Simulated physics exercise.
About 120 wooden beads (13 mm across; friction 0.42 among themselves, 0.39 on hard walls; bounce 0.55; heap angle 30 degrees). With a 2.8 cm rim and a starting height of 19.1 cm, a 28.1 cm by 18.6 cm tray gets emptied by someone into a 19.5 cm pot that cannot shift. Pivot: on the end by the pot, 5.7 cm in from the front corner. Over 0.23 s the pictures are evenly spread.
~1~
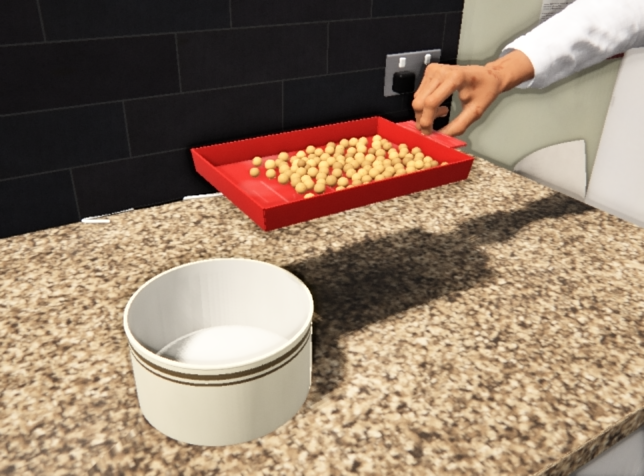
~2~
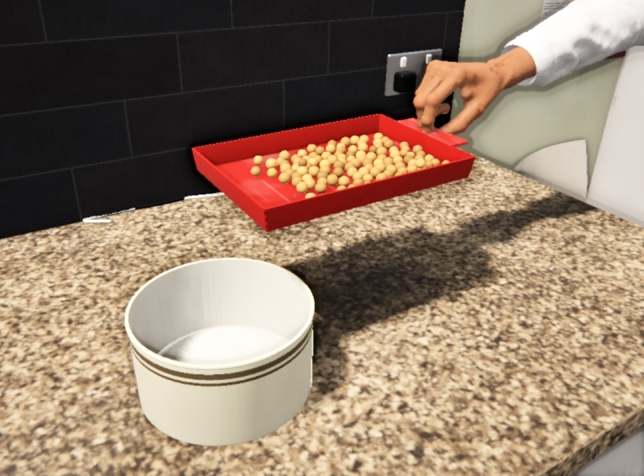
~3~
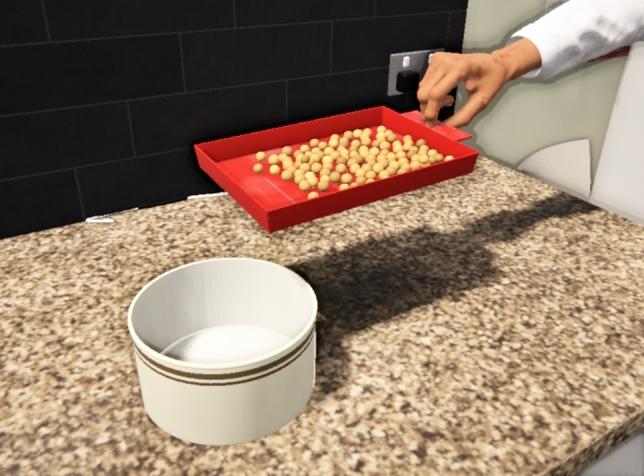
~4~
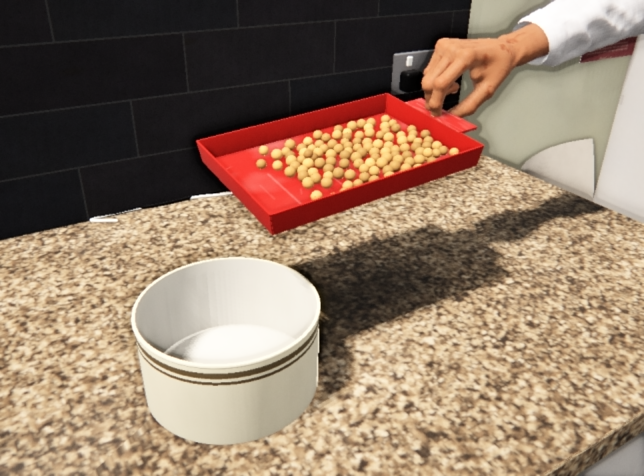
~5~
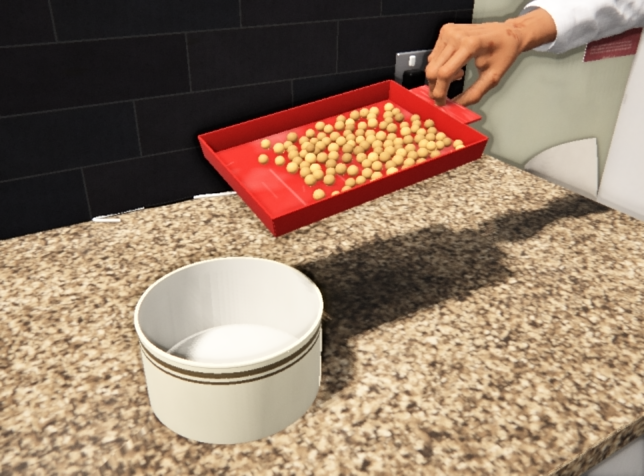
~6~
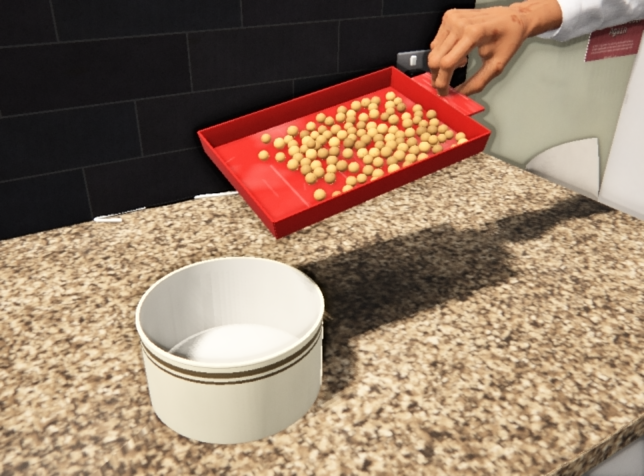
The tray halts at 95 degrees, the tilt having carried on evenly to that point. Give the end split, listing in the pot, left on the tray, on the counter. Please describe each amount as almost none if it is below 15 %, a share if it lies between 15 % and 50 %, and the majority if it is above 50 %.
Pot - the majority, tray - almost none, counter - a share.
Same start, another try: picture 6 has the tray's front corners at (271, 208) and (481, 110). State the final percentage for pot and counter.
The pot gets 75 and the counter 25.
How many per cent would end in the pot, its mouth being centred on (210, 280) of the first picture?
Some 40 per cent.
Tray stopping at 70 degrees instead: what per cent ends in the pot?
I'd put it at close to 0 per cent.
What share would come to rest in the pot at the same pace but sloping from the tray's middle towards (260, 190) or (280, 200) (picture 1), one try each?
I'd put it at roughly 55 per cent for the first tilt and roughly 100 per cent for the second.
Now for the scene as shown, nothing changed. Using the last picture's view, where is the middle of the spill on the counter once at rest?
You'll find it at about pixel (389, 453).
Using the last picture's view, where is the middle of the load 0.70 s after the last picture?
Roughly pixel (325, 164).
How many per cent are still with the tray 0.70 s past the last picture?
Roughly 100 per cent.
Then, 0.42 s after the last picture, tilt 54 degrees; the tray holds 100 %, the pot 0 %.
Then, 0.70 s after the last picture, tilt 79 degrees; the tray holds 100 %, the pot 0 %.
Then, 1.09 s after the last picture, tilt 95 degrees; the tray holds 45 %, the pot 10 %.
In the end, pot 55 %, tray 0 %, counter 45 %.
